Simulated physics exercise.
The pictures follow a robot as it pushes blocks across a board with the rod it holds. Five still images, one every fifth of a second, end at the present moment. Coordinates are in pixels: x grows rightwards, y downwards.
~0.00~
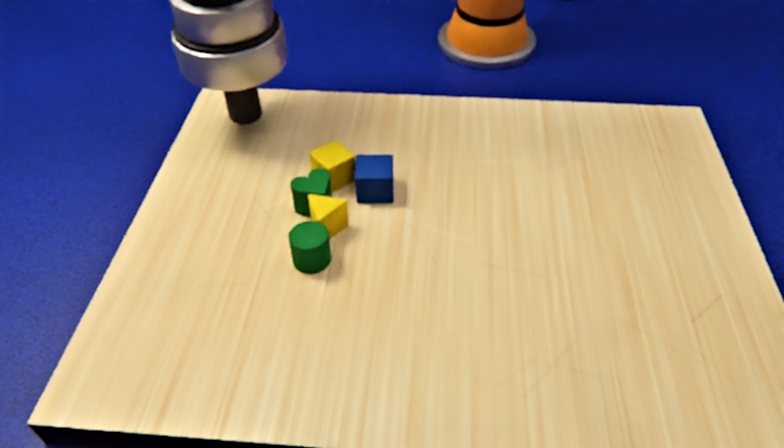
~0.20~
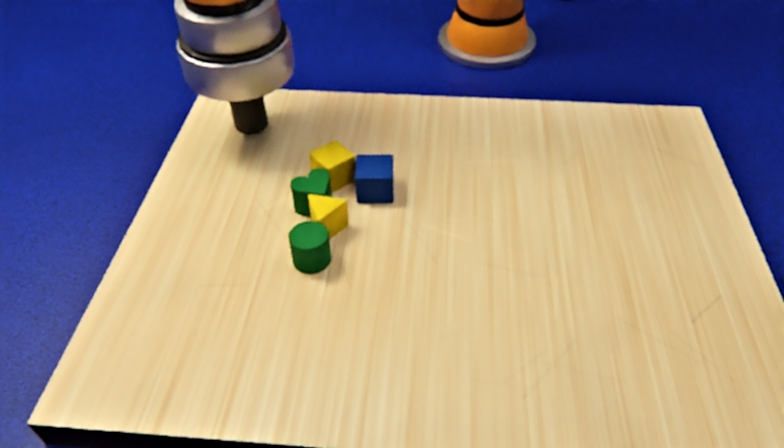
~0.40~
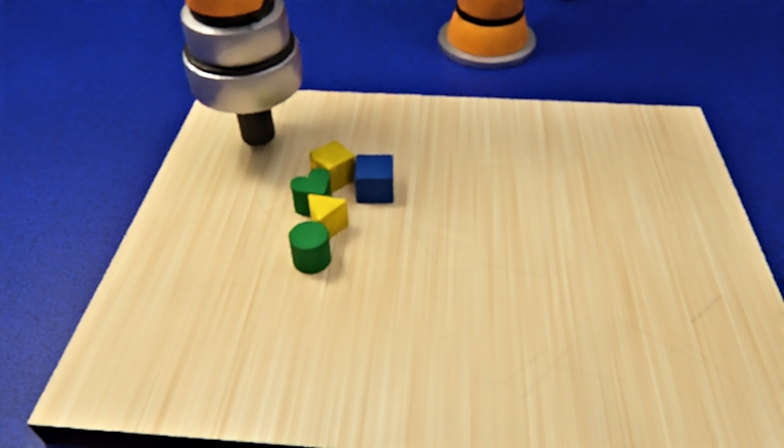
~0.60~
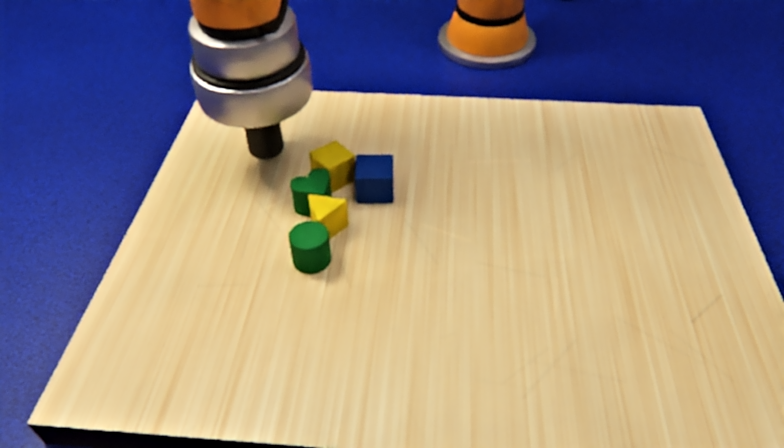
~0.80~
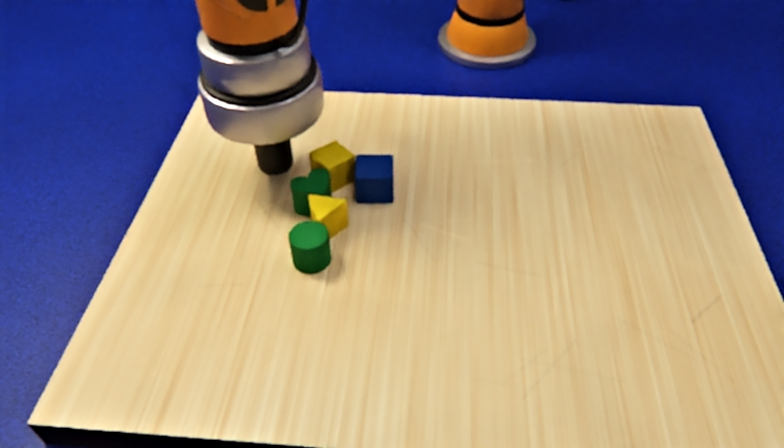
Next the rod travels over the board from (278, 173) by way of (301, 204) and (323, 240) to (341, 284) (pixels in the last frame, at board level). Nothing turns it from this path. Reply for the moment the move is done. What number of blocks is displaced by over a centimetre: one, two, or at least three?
Expect three or more.
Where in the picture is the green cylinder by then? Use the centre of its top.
It is at (299, 276).
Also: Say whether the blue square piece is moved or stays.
It is still where it was.
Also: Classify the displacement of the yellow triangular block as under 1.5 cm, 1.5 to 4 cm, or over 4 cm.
It moves more than 4 cm.
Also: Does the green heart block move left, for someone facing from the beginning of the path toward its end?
The answer is yes.
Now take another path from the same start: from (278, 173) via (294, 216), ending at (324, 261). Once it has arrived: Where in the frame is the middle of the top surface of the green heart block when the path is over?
It is going to be at (328, 189).
What follows on the original path. One third of the way, rod at (299, 196); green heart block at (326, 189), turned 30° anticlockwise; yellow triangular block at (327, 209), turned 25° anticlockwise.
Two thirds of the way, rod at (322, 232); green cylinder at (308, 245); green heart block at (354, 205), turned 75° anticlockwise; yellow triangular block at (351, 234), turned 25° anticlockwise.
At the end, rod at (340, 275); green cylinder at (299, 276); green heart block at (355, 206), turned 80° anticlockwise; yellow triangular block at (372, 249), turned 115° anticlockwise; yellow square piece still; blue square piece still.
